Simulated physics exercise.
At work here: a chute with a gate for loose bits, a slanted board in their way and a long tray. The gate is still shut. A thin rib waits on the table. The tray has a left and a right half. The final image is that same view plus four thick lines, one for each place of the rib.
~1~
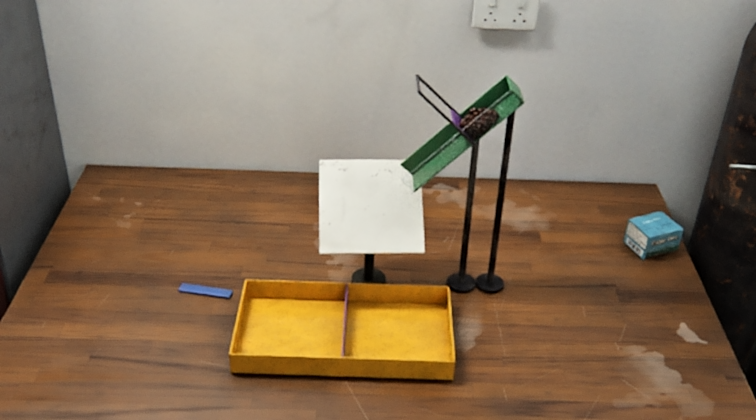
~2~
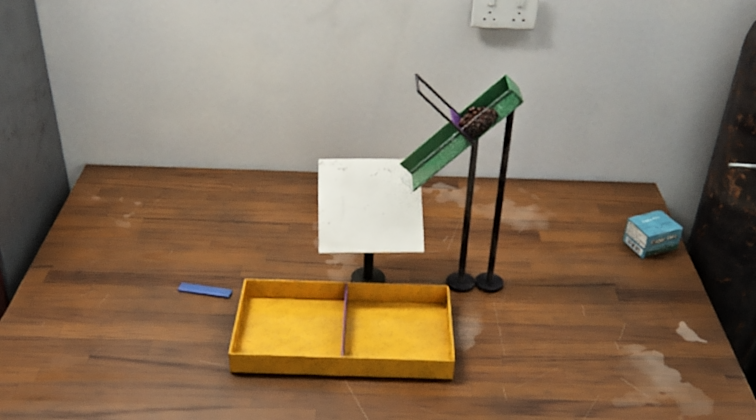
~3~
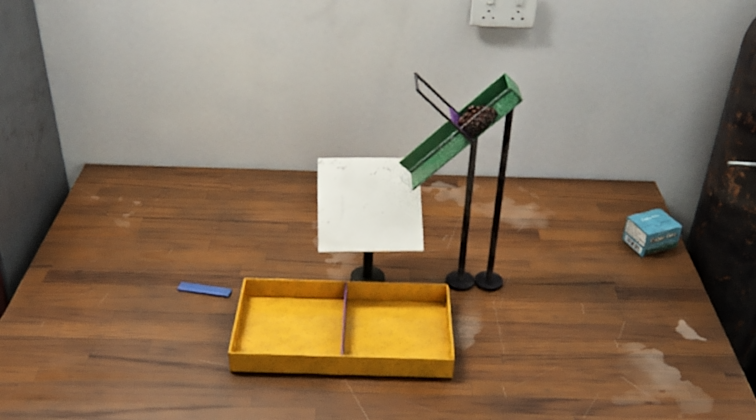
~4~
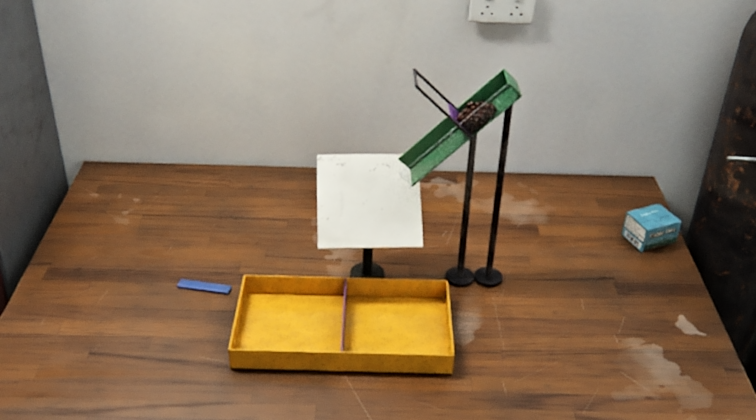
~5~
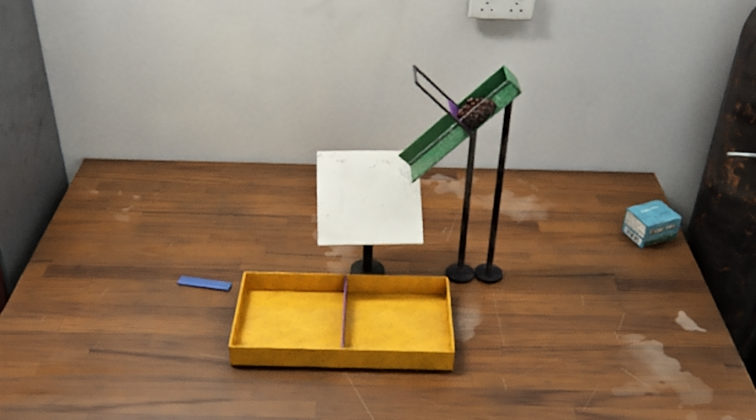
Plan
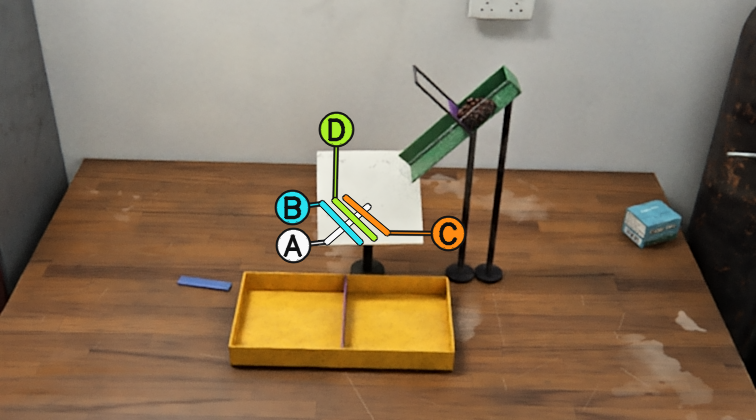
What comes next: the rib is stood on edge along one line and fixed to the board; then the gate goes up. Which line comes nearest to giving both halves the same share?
A works best here.
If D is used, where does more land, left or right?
The right half.
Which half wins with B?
Right.
On the marked copy, line A from (367, 206) to (326, 241); line B from (322, 203) to (360, 242); line C from (345, 197) to (387, 232); line D from (334, 200) to (374, 238).
With A, of what is caught, about half in the left half, about half in the right.
With B, of what is caught, a small part in the left half, most in the right.
With C, of what is caught, a small part in the left half, most in the right.
With D, of what is caught, a small part in the left half, nearly all in the right.
